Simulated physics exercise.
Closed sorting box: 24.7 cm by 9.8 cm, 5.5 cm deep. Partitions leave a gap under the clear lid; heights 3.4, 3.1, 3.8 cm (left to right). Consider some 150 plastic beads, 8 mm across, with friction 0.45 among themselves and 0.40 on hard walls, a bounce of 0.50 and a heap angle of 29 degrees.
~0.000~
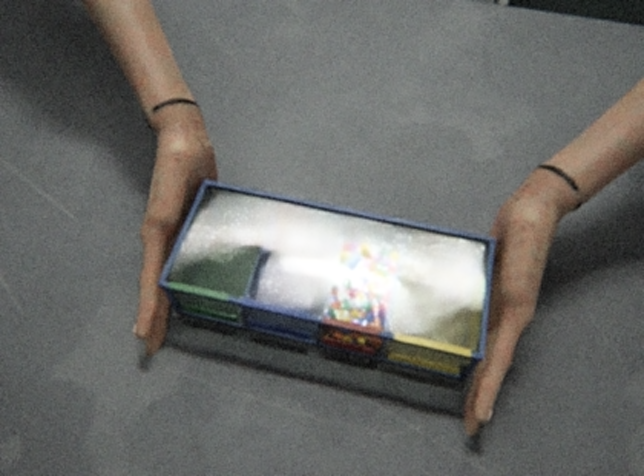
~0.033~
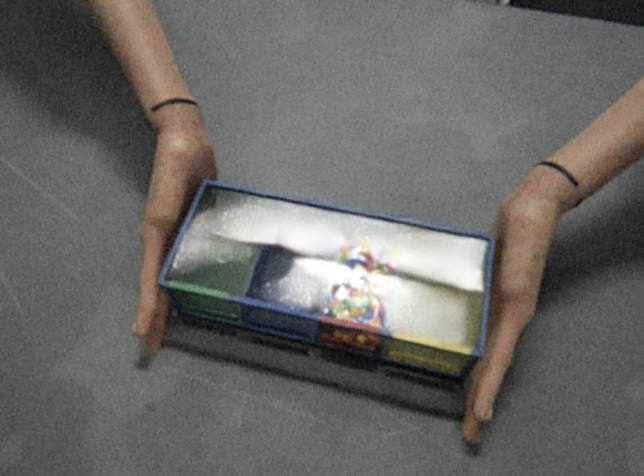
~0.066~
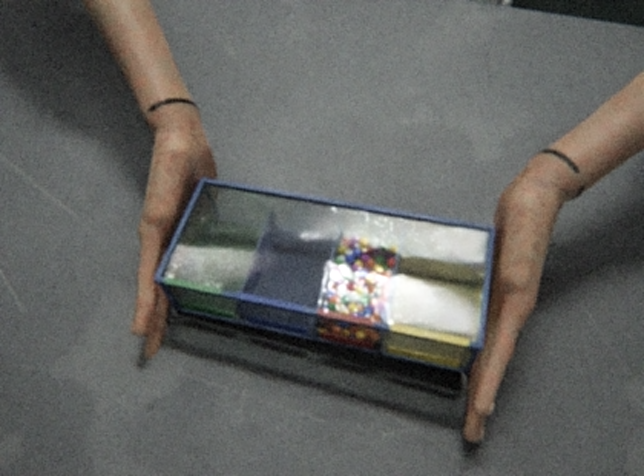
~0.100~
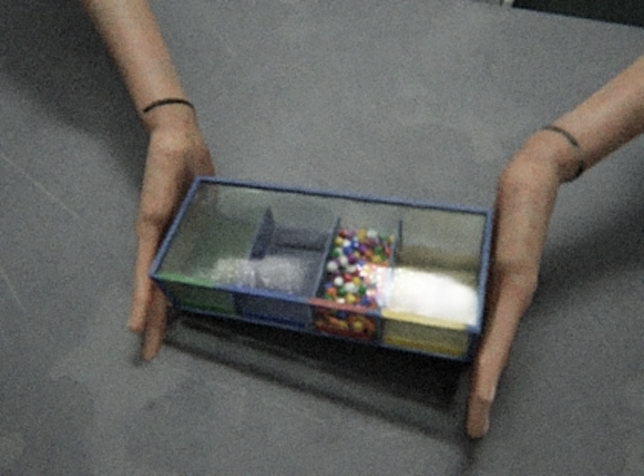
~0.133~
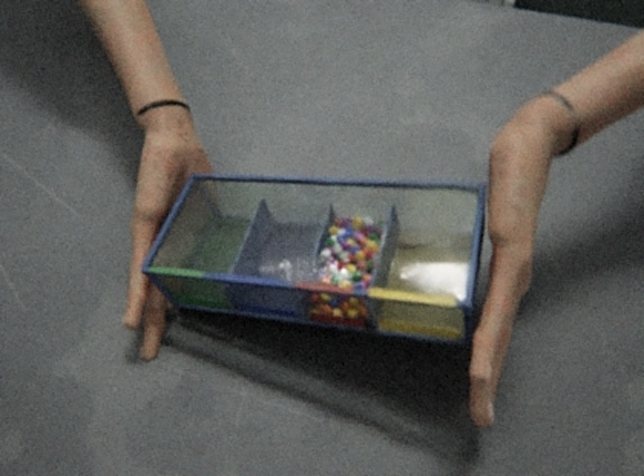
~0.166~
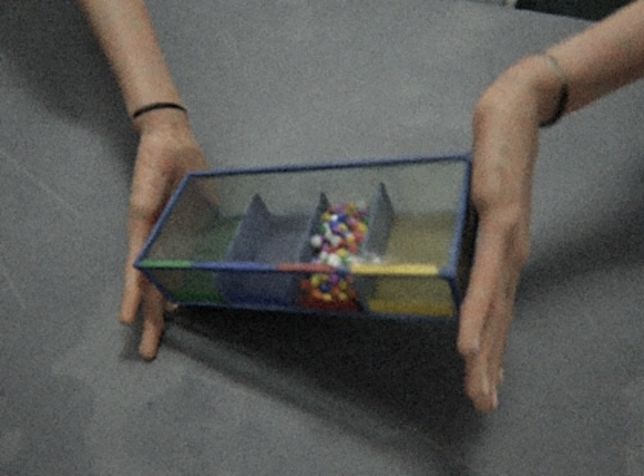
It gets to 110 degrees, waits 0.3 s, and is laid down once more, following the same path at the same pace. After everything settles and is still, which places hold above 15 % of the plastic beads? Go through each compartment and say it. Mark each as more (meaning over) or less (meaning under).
Red - less; blue - less; green - more; yellow - less.
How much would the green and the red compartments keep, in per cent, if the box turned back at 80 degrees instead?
Result - green 50 percent; red 30 percent.
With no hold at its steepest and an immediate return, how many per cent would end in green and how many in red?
Then, in per cent: Green 90; red 0.
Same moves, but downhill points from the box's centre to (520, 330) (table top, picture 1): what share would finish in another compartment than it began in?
About 35 per cent.
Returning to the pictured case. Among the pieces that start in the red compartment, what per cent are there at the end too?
About 0 in a hundred.
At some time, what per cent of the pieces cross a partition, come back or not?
Estimate: Around 100 %.
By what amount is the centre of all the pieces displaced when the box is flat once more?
Around 12.5 centimetres.
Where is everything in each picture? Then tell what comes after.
In the first frame, box tilt 0 degrees, front corners at (165, 283) and (478, 354); red 100 %.
In the second frame, box tilt 1 degrees, front corners at (164, 281) and (478, 352).
In the third frame, box tilt 4 degrees, front corners at (161, 279) and (477, 344), lowest corner left back.
In the fourth frame, box tilt 9 degrees, front corners at (155, 274) and (474, 328), lowest corner left back.
In the fifth frame, box tilt 15 degrees, front corners at (147, 269) and (465, 303), lowest corner left back.
In the sixth frame, box tilt 22 degrees, front corners at (140, 263) and (448, 271), lowest corner left back; red 100 %. Its pace works out near 210 degrees a second.
After 0.80 s, tilt 110 degrees; red 5 %, blue 20 %, green 75 %.
After 1.22 s, tilt 63 degrees; green 100 %.
After 1.73 s, tilt 0 degrees; green 100 %.
In the end, at 2.3 s, red 0 %, blue 0 %, green 100 %, yellow 0 %.
